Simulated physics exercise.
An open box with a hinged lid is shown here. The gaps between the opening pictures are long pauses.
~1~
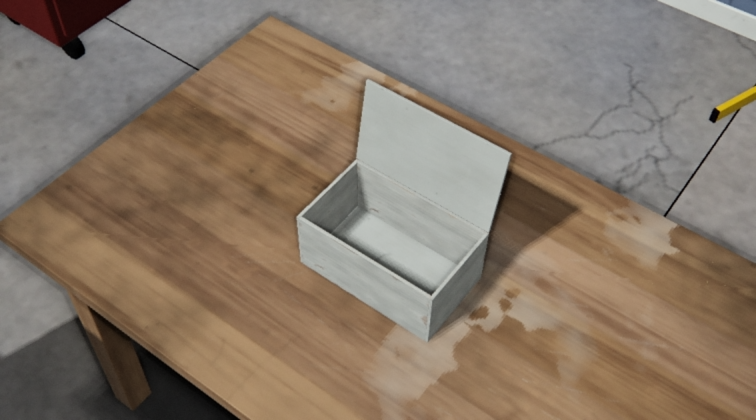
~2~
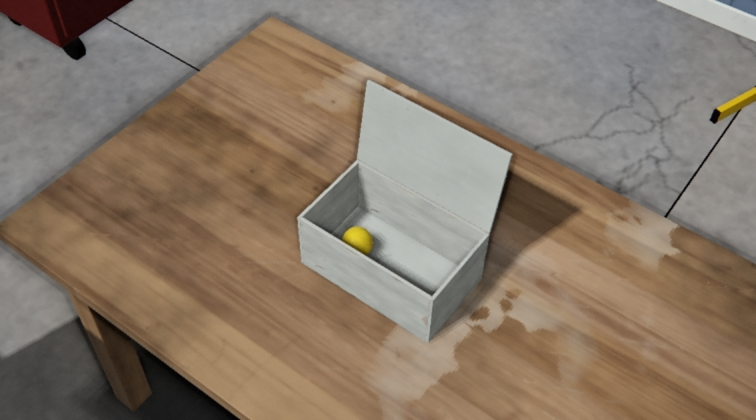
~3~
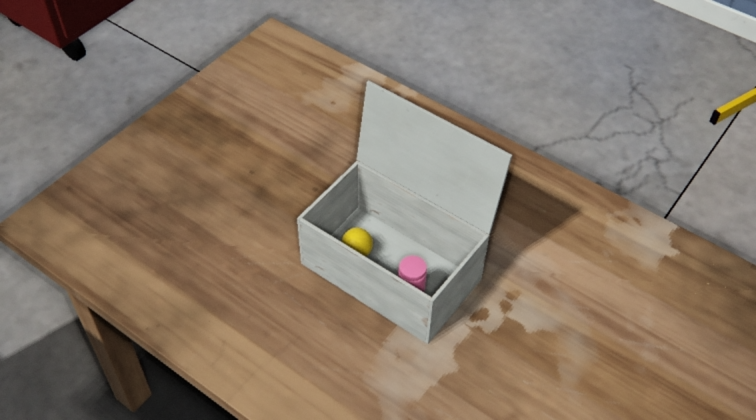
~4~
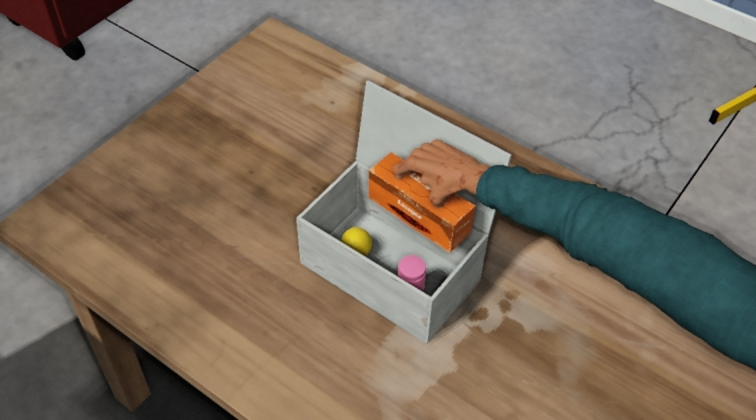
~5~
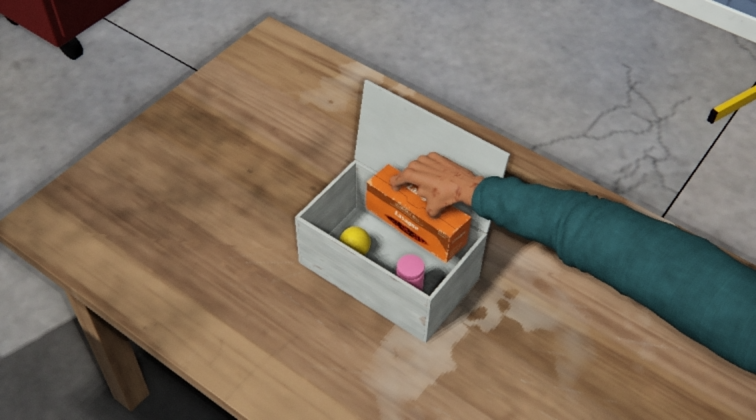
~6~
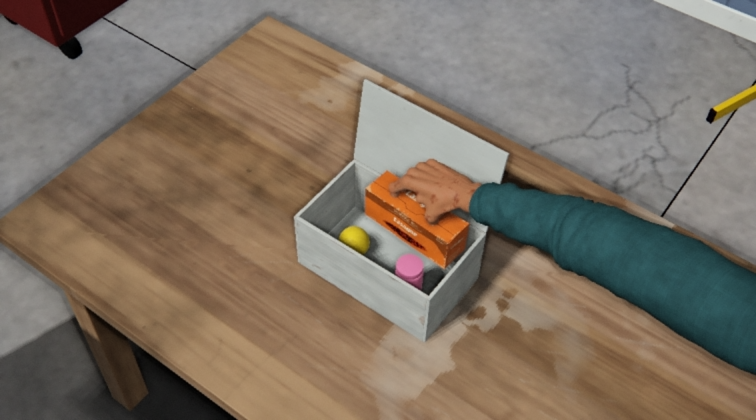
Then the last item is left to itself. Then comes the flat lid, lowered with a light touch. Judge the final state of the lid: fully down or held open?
Closes up.
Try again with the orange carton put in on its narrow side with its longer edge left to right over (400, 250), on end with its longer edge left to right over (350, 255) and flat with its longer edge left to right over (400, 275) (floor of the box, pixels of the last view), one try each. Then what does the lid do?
So: First shut tight, second open, third shut tight.
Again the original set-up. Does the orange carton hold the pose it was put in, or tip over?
It stays as it was set.
Then, 1.10 s later than the last frame, lid starting down; orange carton moved a little near (409, 252); yellow lemon moved about its own width.
Then, 2.00 s later than the last frame, lid 31° above the rim; orange carton moved a little near (409, 252); yellow lemon moved about its own width.
When it is over, lid shut; moved from the start, yellow lemon and orange carton; pink shaker as before. End places, in pixels of the last picture, orange carton near (409, 252).
